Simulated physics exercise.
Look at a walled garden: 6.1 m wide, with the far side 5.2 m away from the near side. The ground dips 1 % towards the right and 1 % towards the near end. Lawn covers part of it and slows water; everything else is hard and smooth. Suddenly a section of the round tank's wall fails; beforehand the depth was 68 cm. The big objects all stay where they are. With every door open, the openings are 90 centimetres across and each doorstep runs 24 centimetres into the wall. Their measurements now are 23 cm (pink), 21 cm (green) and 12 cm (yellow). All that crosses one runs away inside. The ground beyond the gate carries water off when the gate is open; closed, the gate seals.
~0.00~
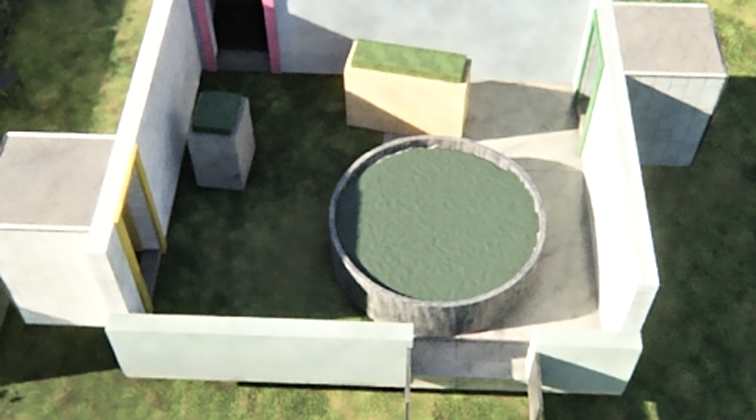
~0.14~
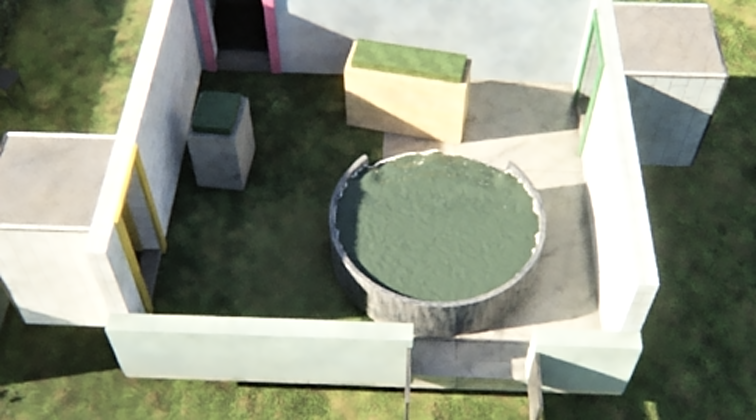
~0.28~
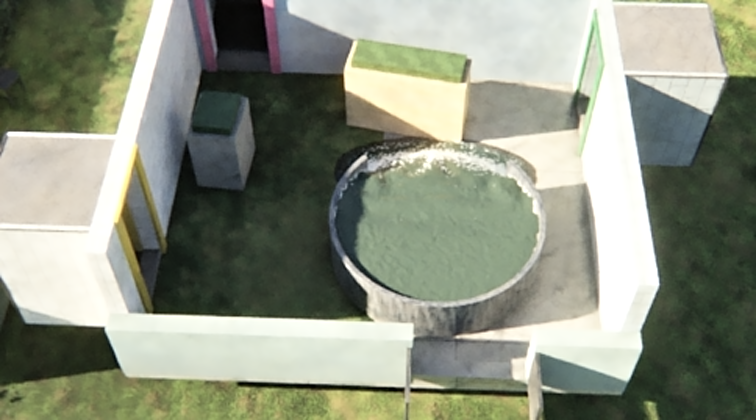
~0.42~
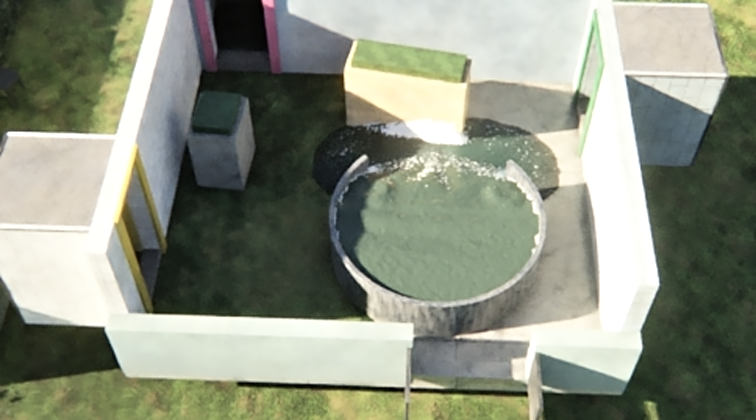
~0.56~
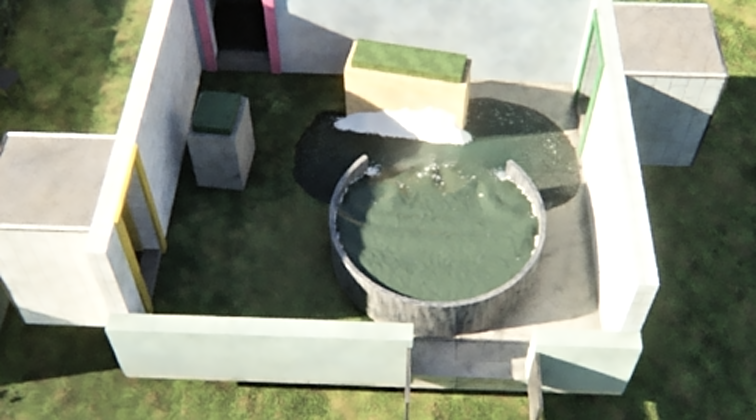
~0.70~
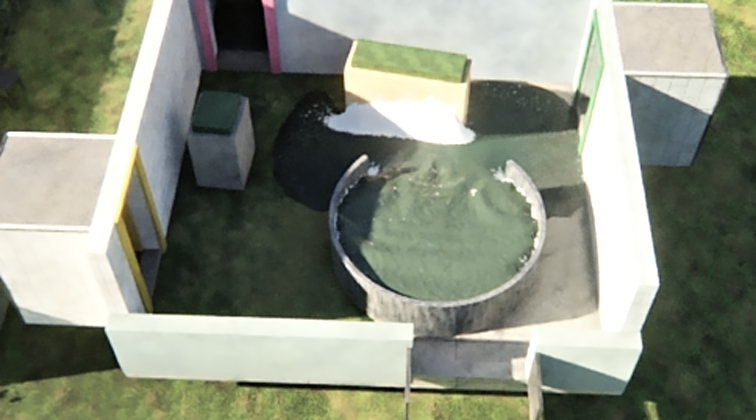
In a walled garden, a round tank's far side breaks and water spreads to the green door.
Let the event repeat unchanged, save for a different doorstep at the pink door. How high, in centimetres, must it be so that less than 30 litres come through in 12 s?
It must be about 14 cm high.
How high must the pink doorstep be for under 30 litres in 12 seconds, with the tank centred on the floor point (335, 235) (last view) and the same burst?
Some 31 cm.
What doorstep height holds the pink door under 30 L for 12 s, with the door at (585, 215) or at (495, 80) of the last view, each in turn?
Roughly 9.0 cm for the first and 26 cm for the second.
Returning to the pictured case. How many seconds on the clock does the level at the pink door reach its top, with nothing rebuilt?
Crest at t of about 3.2 s.
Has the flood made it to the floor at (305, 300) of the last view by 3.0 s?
Looks like it's not wet.
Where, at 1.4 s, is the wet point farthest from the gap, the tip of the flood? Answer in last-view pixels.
At about (241, 101).
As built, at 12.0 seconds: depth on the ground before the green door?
Some 10.0 cm.
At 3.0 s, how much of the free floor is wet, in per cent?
Wet share: Near 70 %.
After 1.4 s water covers 35 % of the floor, deepest (52 cm) near (432, 160); it has not reached the pink door.
After 3.0 s water covers 70 % of the floor, deepest (34 cm) near (571, 138); 20 cm at the pink door, 0 litres in over its 23 cm doorstep.
After 12.0 s water covers 95 % of the floor, deepest (17 cm) near (595, 365); 6 cm at the pink door, 1 litre in over its 23 cm doorstep.
At the pink door as built, the water arrived by 1.7 s and peaked near 22 cm at 3.2 s.
Run again over the same 12 s with other heights there, 49 litres in over 12.5 cm, 14 litres over 16.5 cm. The limit of 30 litres is kept from about 14 cm up.
